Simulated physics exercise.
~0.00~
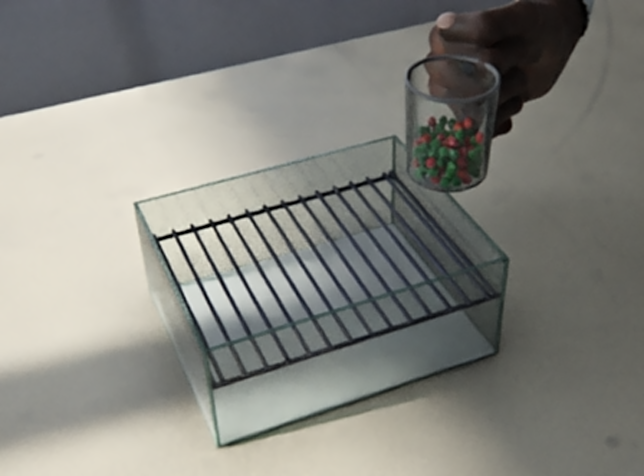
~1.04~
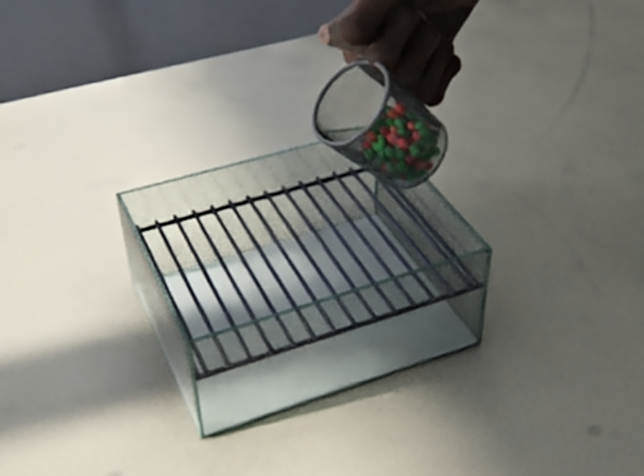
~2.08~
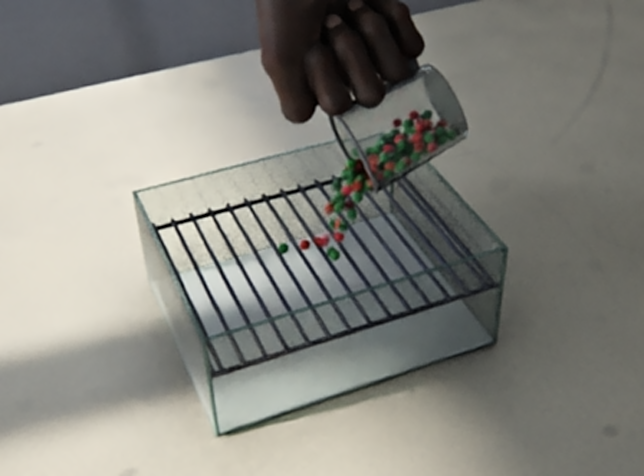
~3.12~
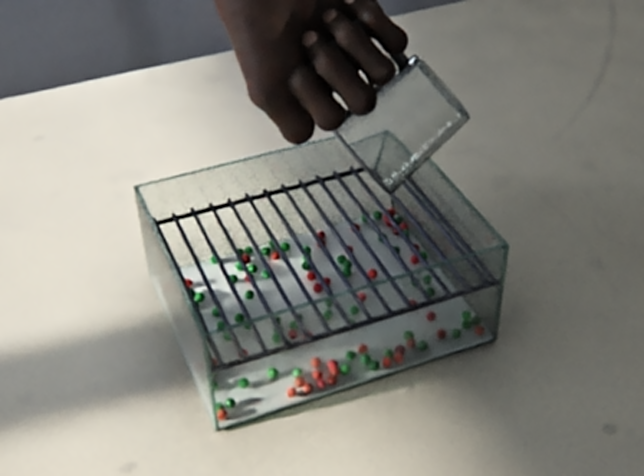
In the video, a hand holds a clear cup of small red and green pieces over a glass box with a rack of dark wires, then tips it until it empties. Both colors fall between the wires and end up scattered across the bottom beneath the rack.
